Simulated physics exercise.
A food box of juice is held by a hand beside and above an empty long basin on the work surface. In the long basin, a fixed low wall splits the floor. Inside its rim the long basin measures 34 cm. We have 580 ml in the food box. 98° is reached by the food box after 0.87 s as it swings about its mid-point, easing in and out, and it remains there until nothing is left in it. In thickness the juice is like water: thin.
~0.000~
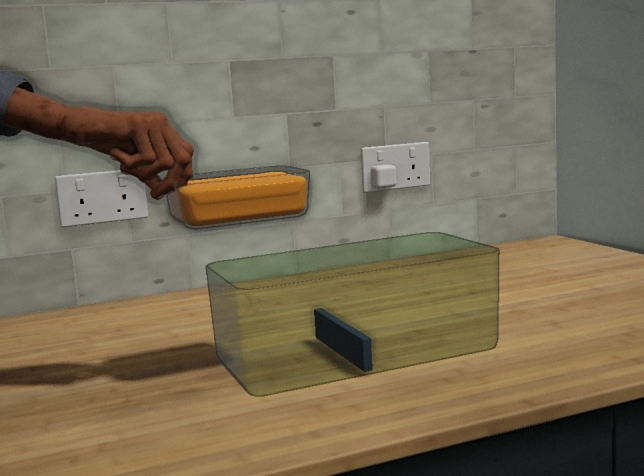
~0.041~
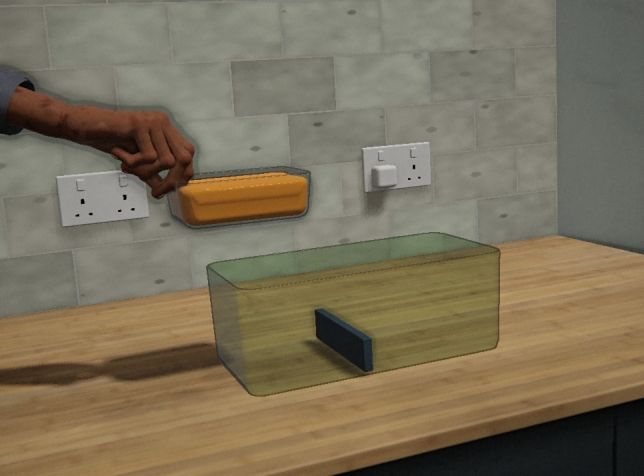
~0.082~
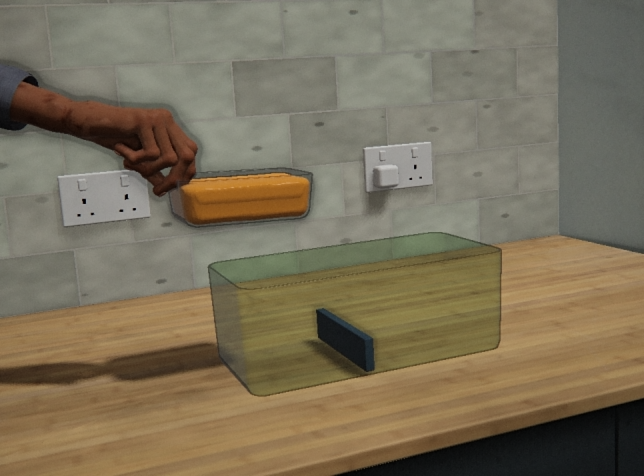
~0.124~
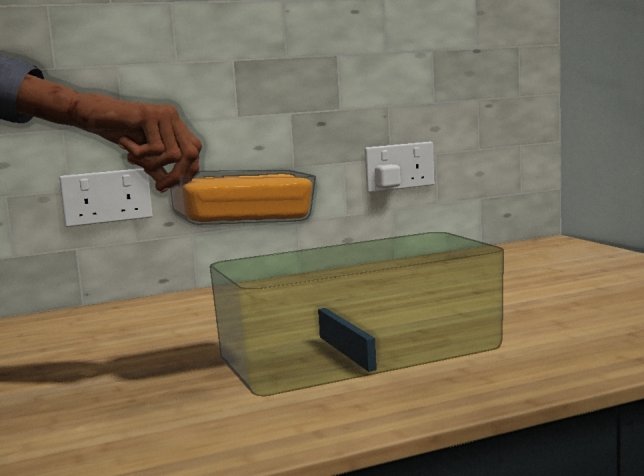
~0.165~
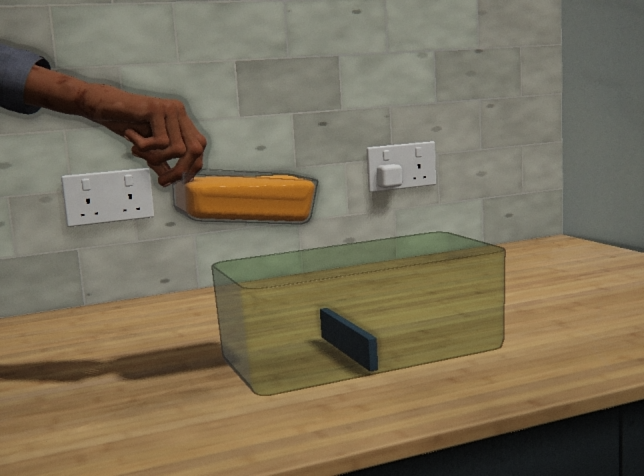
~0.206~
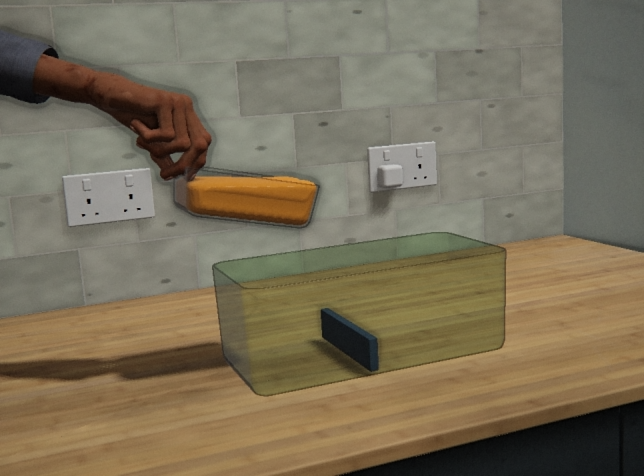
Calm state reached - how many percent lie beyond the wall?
70 percent, roughly.
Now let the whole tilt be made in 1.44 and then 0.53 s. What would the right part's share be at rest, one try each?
About 70 %, then about 55 %.
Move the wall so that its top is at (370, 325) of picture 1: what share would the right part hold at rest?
Then it comes to around 10 per cent.
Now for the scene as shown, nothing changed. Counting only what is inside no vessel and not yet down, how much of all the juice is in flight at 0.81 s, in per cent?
Roughly 1 %.
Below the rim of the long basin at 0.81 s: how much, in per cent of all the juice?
About 96 per cent.
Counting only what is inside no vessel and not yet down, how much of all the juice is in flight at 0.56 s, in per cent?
36 per cent.
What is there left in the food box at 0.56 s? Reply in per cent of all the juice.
Near 20 in a hundred.
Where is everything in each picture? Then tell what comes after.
In the first frame, it leans 0°; its right rim is at (298, 170); the juice meets the walls at (172, 188) and (294, 175); the long basin's rim runs from (220, 278) to (468, 242); the wall's top is at (341, 324).
In the second frame, it leans 1°; its right rim is at (298, 171); the juice meets the walls at (173, 188) and (295, 176).
In the third frame, it leans 2°; its right rim is at (301, 173); the juice meets the walls at (175, 187) and (297, 176).
In the fourth frame, it leans 5°; its right rim is at (303, 175); the juice meets the walls at (177, 185) and (299, 178).
In the fifth frame, it leans 8°; its right rim is at (306, 179); the juice meets the walls at (180, 183) and (301, 179).
In the sixth frame, it leans 13°; its right rim is at (307, 184); the juice meets the walls at (181, 183) and (304, 180).
By 0.56 s the tilt is 70° and 21 per cent is still to pour, 9 is left of the wall and 34 right of it.
By 0.81 s the tilt is 97° and 3 per cent is still to pour, 26 is left of the wall and 69 right of it.
By 1.08 s the tilt is 98° and 0 per cent is still to pour, 30 is left of the wall and 70 right of it.
By 1.37 s the tilt is 98° and 0 per cent is still to pour, 30 is left of the wall and 70 right of it.
At rest 30 per cent lies left of the wall, 70 right of it and 0 outside.
